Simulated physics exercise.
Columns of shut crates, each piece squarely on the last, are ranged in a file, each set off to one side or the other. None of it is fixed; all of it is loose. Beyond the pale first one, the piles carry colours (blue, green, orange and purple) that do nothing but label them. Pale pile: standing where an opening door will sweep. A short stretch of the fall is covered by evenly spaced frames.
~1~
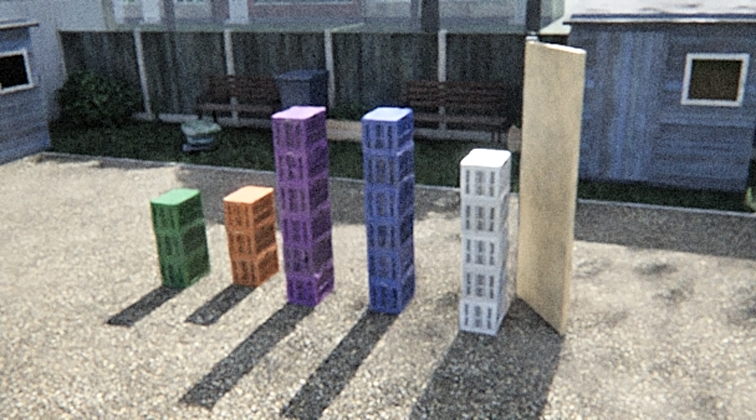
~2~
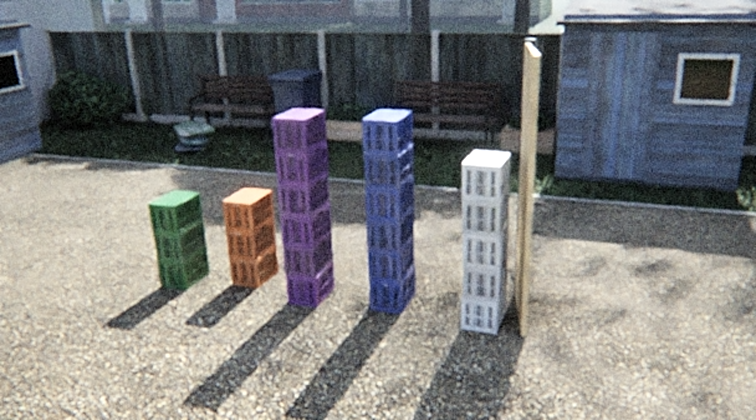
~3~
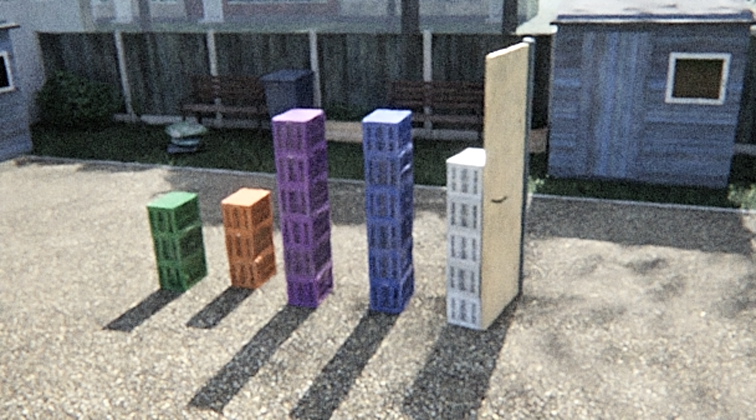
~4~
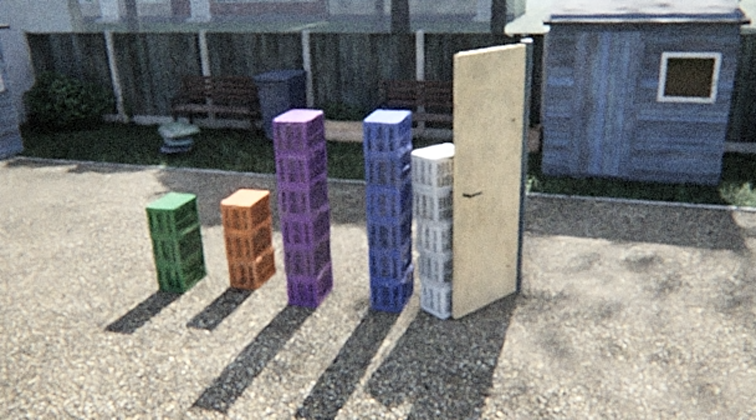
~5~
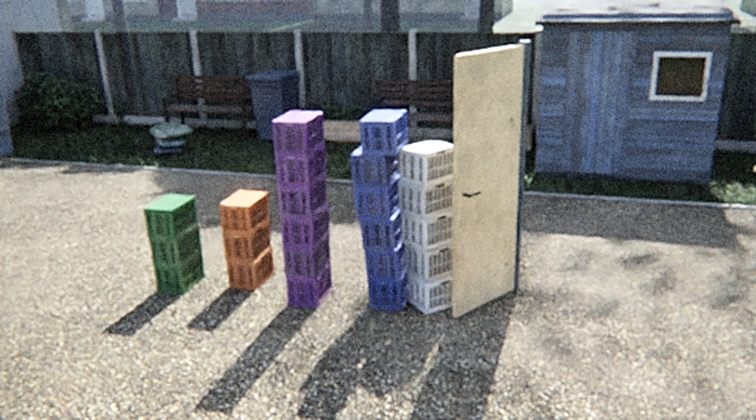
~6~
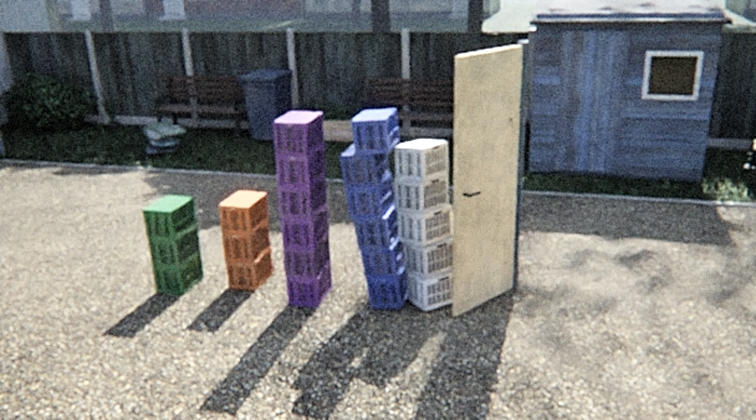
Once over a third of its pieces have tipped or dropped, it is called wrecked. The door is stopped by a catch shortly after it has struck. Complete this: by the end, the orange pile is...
By the end the orange pile is down.
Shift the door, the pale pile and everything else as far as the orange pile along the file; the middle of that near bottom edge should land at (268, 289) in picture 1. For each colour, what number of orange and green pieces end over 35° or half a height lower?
Colour by colour: Orange 3 and green 2.
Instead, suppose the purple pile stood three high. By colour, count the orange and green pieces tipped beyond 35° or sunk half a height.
Orange: 2; green: 2.
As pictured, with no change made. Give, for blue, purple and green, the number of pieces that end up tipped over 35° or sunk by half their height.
Colour by colour, blue 6, purple 5, green 2.
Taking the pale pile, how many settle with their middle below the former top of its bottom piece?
The answer is 5.
Soon after the last picture, 4 of the pale pile down; none of the 3 orange crates down (0 of 18 in all colours); top orange crate unmoved; top blue crate leaning clearly.
A little later, 4 of the pale pile down; none of the 3 orange crates down (2 of 18 in all colours); top orange crate unmoved; top blue crate leaning well over, half its height lower.
Later still, 4 of the pale pile down; none of the 3 orange crates down (11 of 18 in all colours); top orange crate leaning a little; top purple crate upside down.
After that, 4 of the pale pile down; 3 of the 3 orange crates down (16 of 18 in all colours); top orange crate on its side; top green crate on its side.
At rest, 4 of the pale pile down; 3 of the 3 orange crates down (16 of 18 in all colours); top orange crate on its side; top green crate upside down. As the last picture would show them, middles, top orange crate near (164, 235).
